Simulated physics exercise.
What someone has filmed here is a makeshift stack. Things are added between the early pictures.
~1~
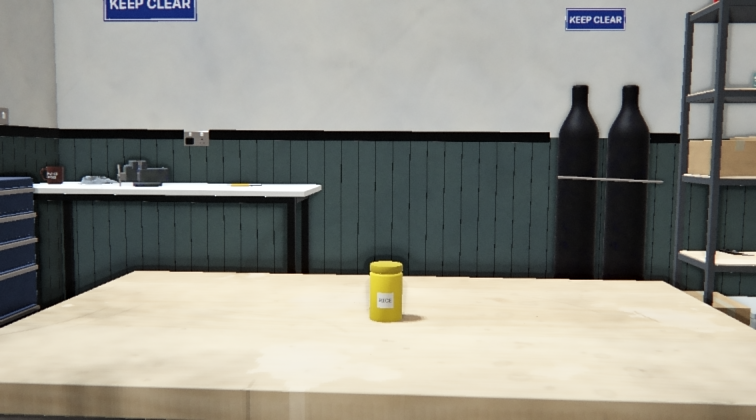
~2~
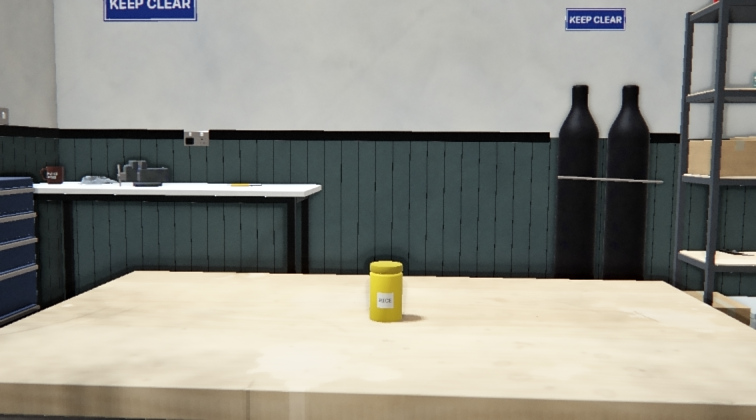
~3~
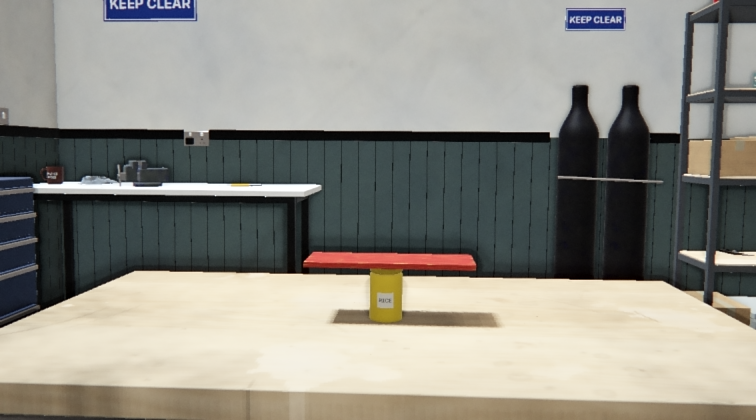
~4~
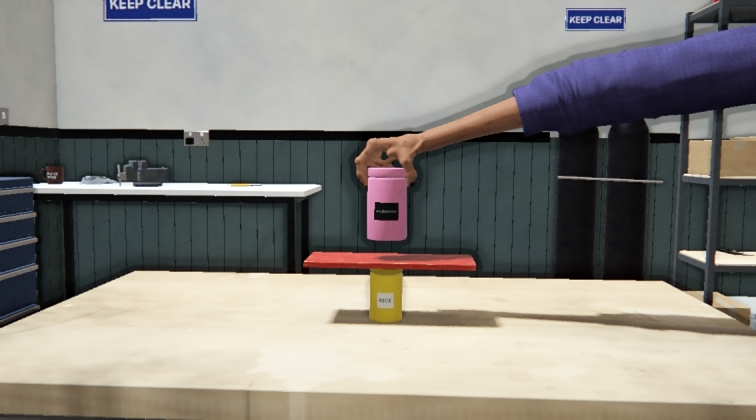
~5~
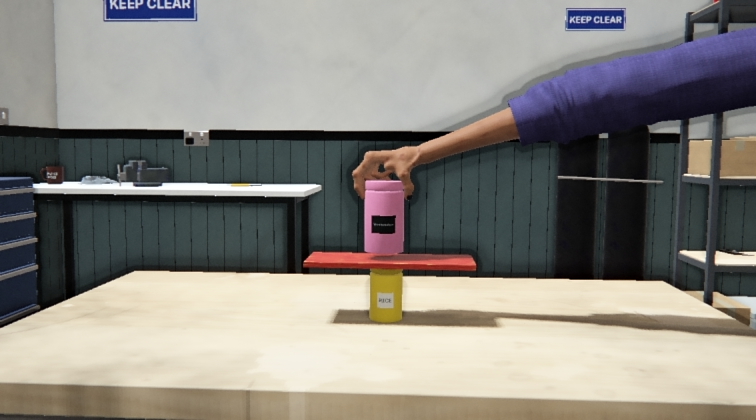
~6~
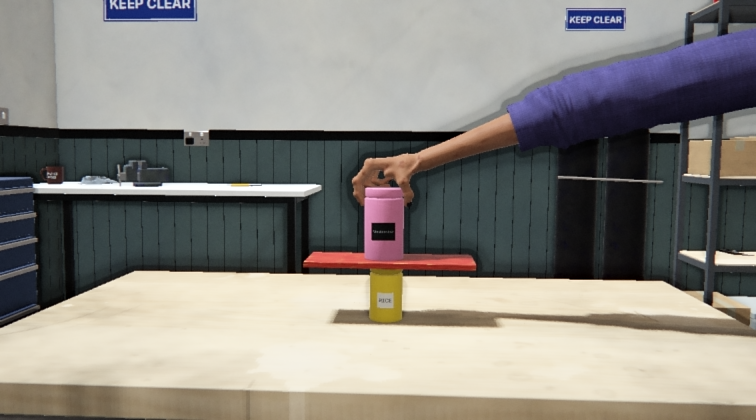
A yellow jar sat alone on a wooden table until a flat red board appeared across its top, and then a hand in a purple sleeve lowered a pink jar onto the board's middle.
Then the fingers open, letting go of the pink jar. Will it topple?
No.
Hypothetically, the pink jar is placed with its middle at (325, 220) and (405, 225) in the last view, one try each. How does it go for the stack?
Try one: The stack collapses; try two: The stack remains standing.
Then, 0.20 s on from there, no change.
Then, 0.50 s on from there, pink jar resting near (384, 224).
In the end, all 3 unmoved. At the end, from the last picture's camera, pink jar near (384, 224). The stack keeps its balance.
